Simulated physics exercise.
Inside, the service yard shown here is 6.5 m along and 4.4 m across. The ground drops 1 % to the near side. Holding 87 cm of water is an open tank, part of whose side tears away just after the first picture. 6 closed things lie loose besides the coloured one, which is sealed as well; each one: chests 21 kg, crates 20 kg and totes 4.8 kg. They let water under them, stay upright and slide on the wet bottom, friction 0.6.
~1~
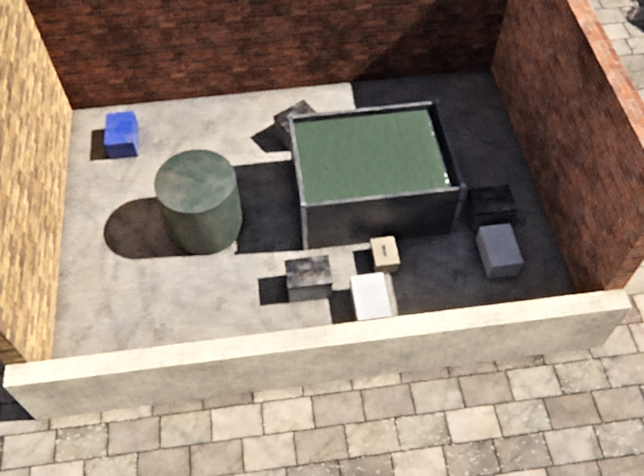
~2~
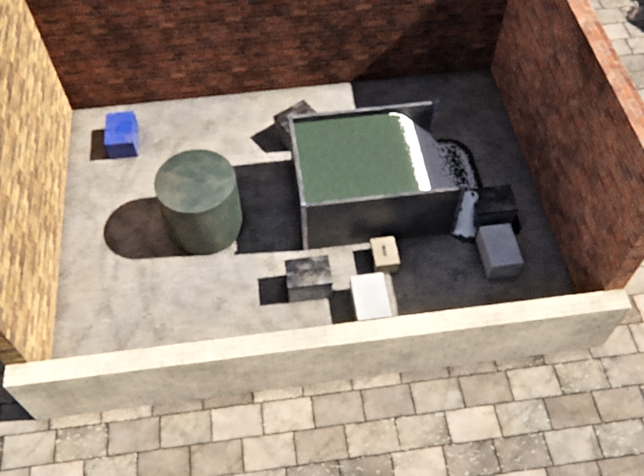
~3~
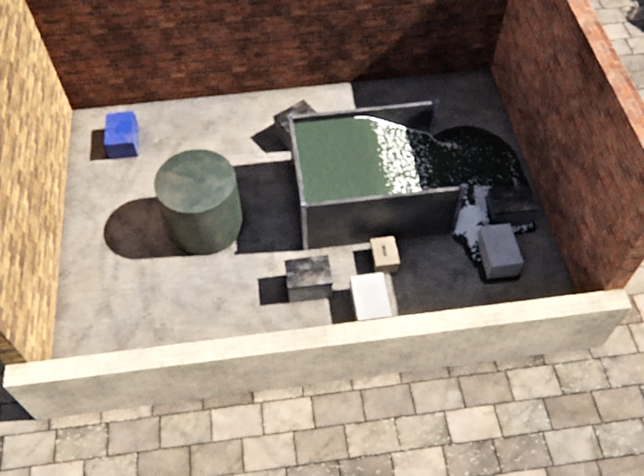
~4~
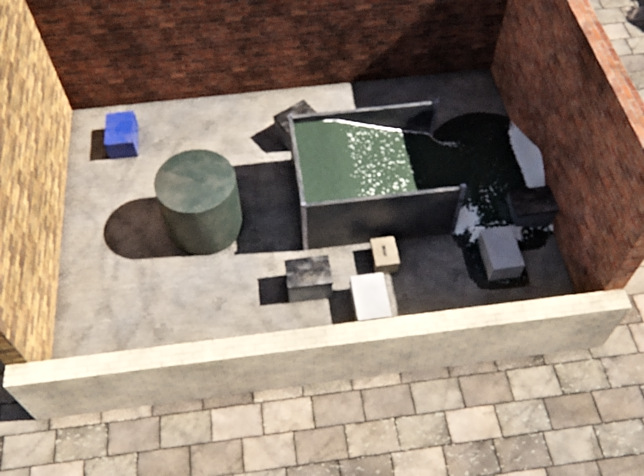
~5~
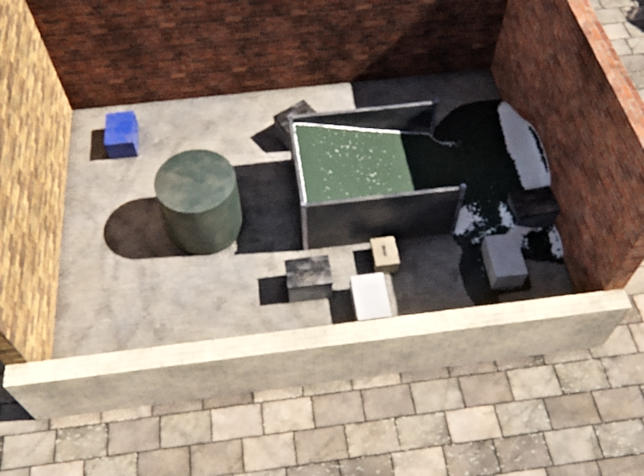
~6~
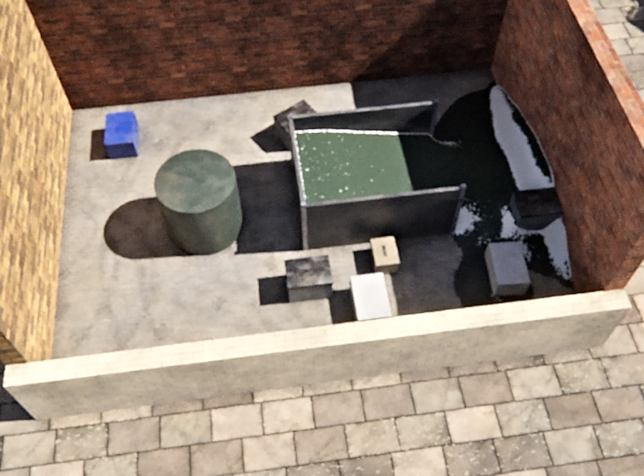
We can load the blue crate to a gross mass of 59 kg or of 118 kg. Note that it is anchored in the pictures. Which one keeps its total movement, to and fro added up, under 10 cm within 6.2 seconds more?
Ballast needed: The lesser.
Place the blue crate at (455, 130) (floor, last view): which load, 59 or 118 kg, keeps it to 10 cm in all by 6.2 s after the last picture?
Lab note - result: Heavier mass required.
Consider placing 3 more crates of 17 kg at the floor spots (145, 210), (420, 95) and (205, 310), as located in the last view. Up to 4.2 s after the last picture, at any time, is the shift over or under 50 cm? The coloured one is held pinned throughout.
Taking them one by one: Below the mark; above the mark; above the mark.
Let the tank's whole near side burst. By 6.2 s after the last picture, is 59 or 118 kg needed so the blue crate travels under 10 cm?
Result: Lesser mass sufficient.
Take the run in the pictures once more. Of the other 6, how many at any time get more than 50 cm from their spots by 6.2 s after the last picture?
6 in all.
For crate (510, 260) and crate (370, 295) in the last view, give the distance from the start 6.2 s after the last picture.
Displacement: 500 cm, then 350 cm.
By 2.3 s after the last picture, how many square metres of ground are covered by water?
I'd estimate close to 21 m2.
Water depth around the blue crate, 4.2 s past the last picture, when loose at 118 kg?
About 7 cm.
Then, 0.6 s after the last picture the blue crate would be 0 cm from its start with 59 kg and 0 cm from its start with 118 kg; 0 cm of water round it then.
Then, 2.3 s after the last picture the blue crate would be 0 cm from its start with 59 kg and 0 cm from its start with 118 kg; 4 cm of water round it then.
Then, 4.2 s after the last picture the blue crate would be 0 cm from its start with 59 kg and 0 cm from its start with 118 kg; 7 cm of water round it then.
Then, 6.2 s after the last picture the blue crate would be 0 cm from its start with 59 kg and 0 cm from its start with 118 kg; 12 cm of water round it then.
